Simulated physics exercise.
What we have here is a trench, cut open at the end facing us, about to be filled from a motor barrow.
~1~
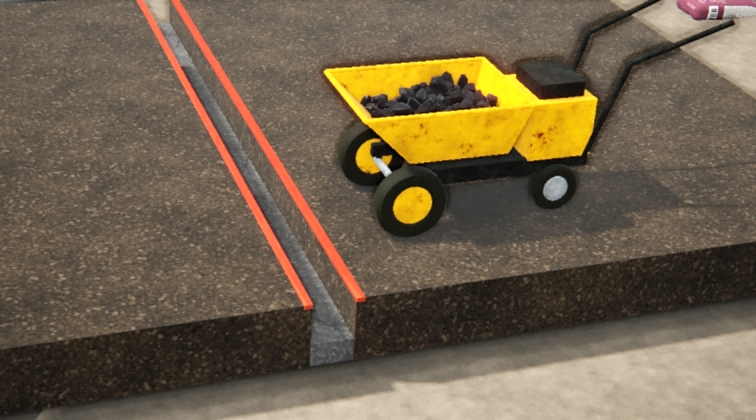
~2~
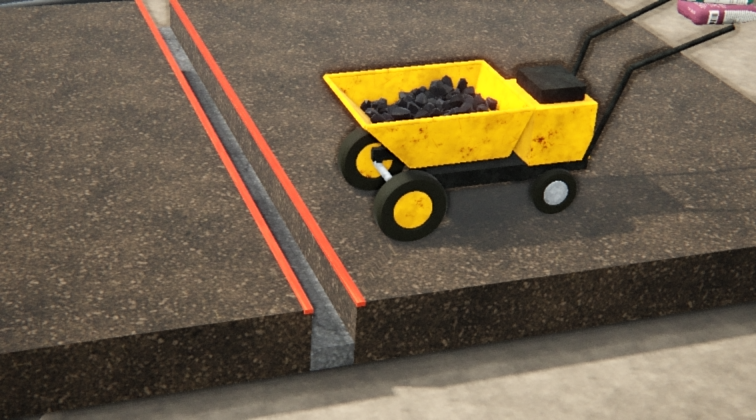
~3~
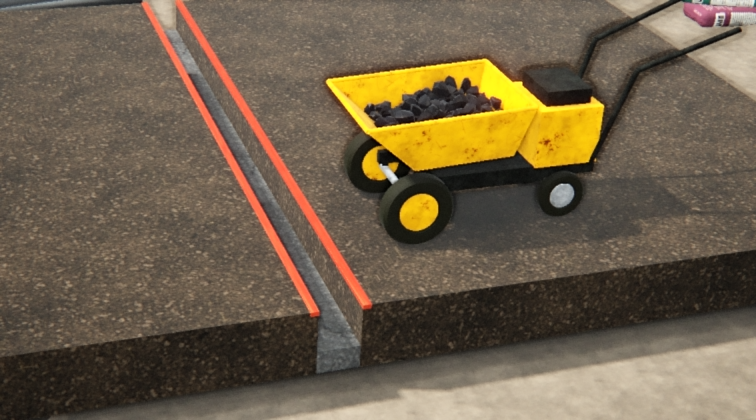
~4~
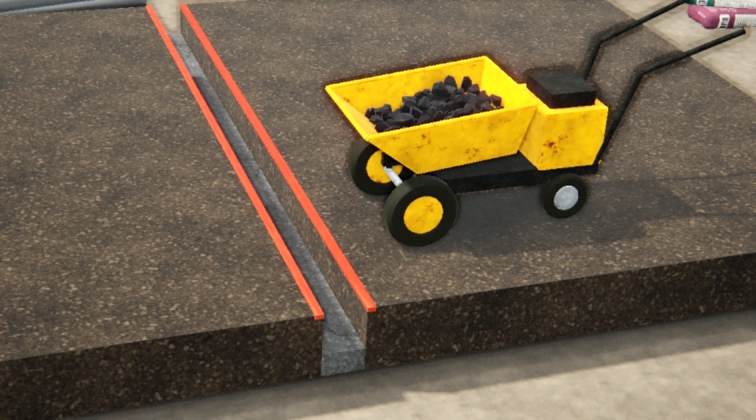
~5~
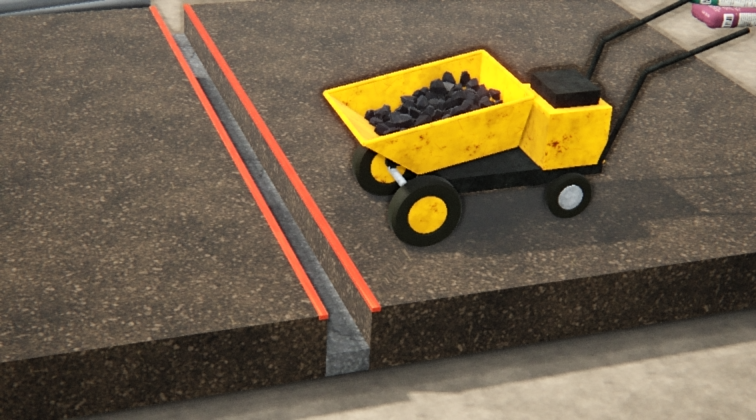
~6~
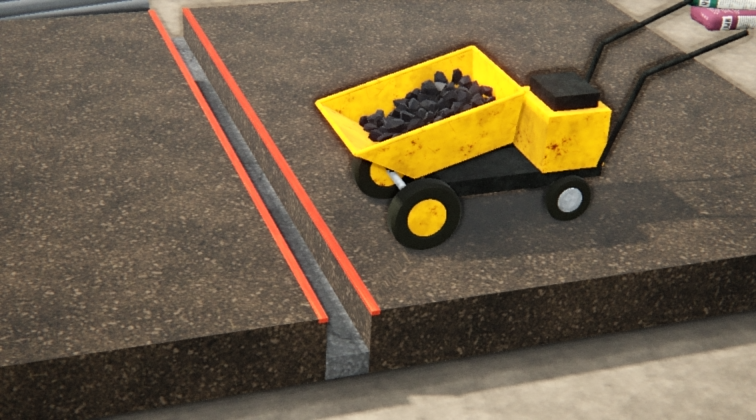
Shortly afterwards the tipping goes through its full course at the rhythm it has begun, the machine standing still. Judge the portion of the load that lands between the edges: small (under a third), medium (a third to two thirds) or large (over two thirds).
Medium.
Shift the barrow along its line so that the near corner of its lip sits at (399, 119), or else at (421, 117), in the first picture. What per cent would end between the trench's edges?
70 and 60 in a hundred, in that order.
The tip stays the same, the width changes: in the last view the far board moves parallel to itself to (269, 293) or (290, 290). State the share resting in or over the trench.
100 % then 90 %, roughly.
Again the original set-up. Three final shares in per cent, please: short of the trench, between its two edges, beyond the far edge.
I'd estimate short near 0, between near 45 and beyond near 45 per cent.
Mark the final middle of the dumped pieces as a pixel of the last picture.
Close to (286, 232) in the last view.
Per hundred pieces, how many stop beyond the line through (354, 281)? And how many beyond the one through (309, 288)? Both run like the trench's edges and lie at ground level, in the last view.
Respectively 90 and 40 %.
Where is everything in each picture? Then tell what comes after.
In the first frame, lip of the skip (367, 122), level; top of the load (440, 102), lumps of coal; first edge of the trench (342, 267); far edge (291, 274), the trench under half as wide as the skip, and about as deep as wide.
In the second frame, lip of the skip (366, 127), level; top of the load (440, 106).
In the third frame, lip of the skip (368, 132), tipped barely; top of the load (443, 107).
In the fourth frame, lip of the skip (367, 139), tipped a little; top of the load (462, 102).
In the fifth frame, lip of the skip (364, 144), tipped a little; top of the load (474, 100).
In the sixth frame, lip of the skip (356, 154), tipped clearly; top of the load (464, 94); first edge of the trench (357, 280); far edge (306, 287).
Just after the last frame, skip tipped steeply; every one in the skip.
A moment on, skip tipped steeply; roughly two thirds in the skip; about a tenth in or heaped over the trench; roughly a quarter beyond it.
Further on, skip tipped right over; about a tenth in the skip; roughly a third in or heaped over the trench; roughly half beyond it.
When it is over, skip tipped right over; about a tenth in the skip; roughly half in or heaped over the trench; roughly half beyond it.
